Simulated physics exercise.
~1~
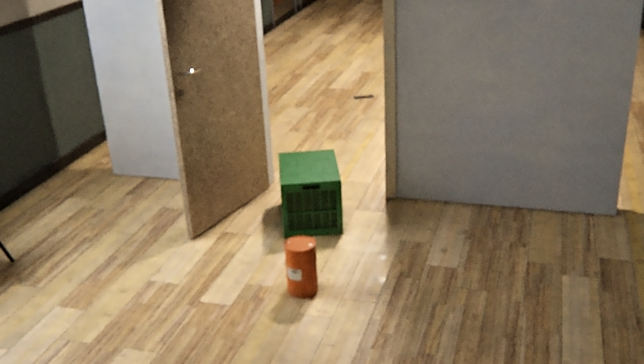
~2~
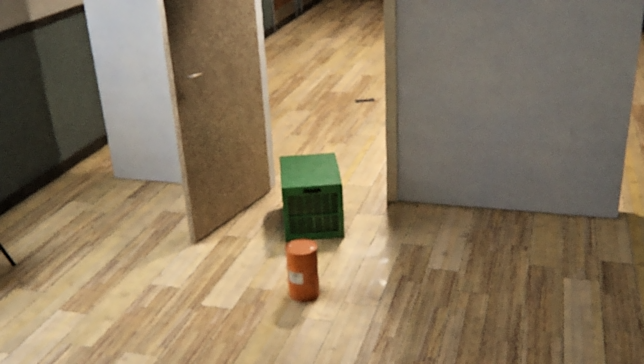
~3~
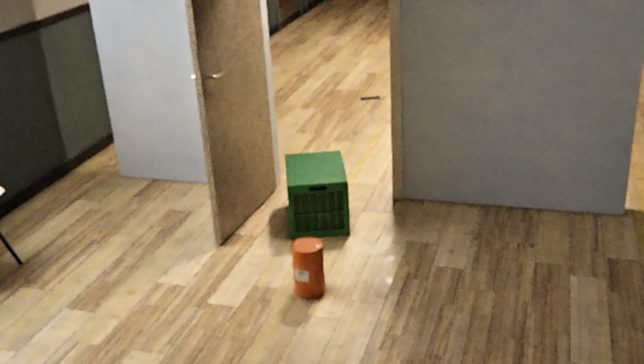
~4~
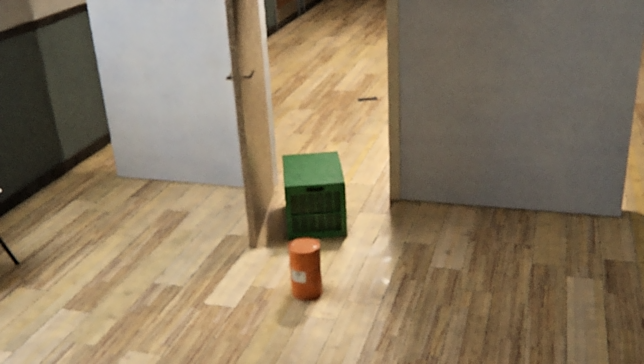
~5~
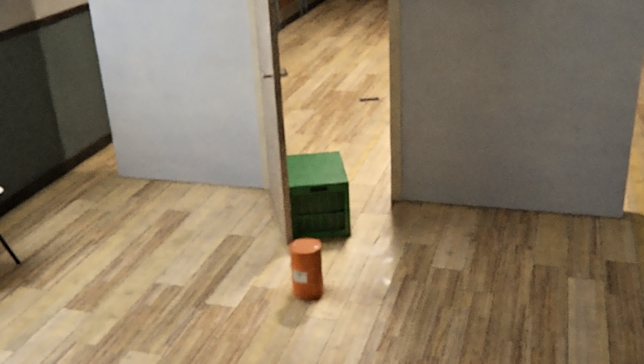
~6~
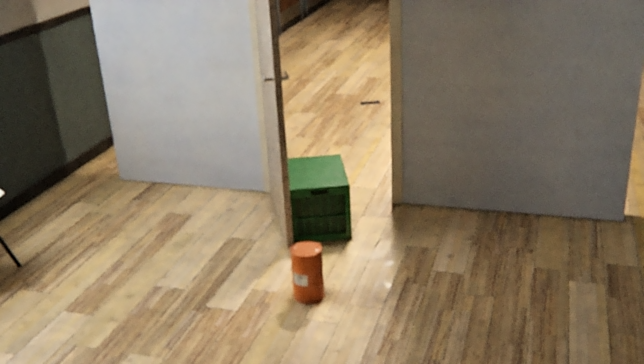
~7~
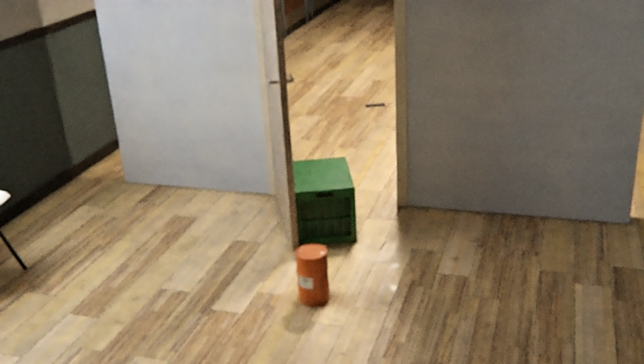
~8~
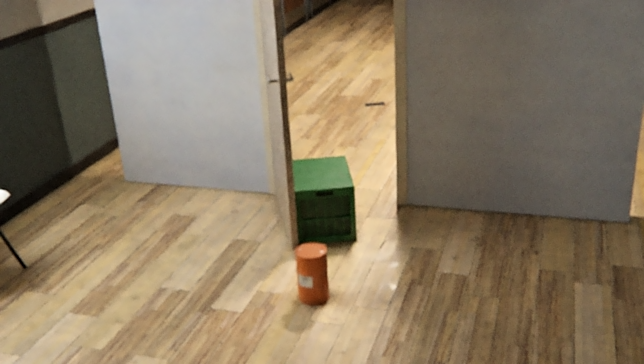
A door swings partway toward a green crate and orange canister, then stops ajar.
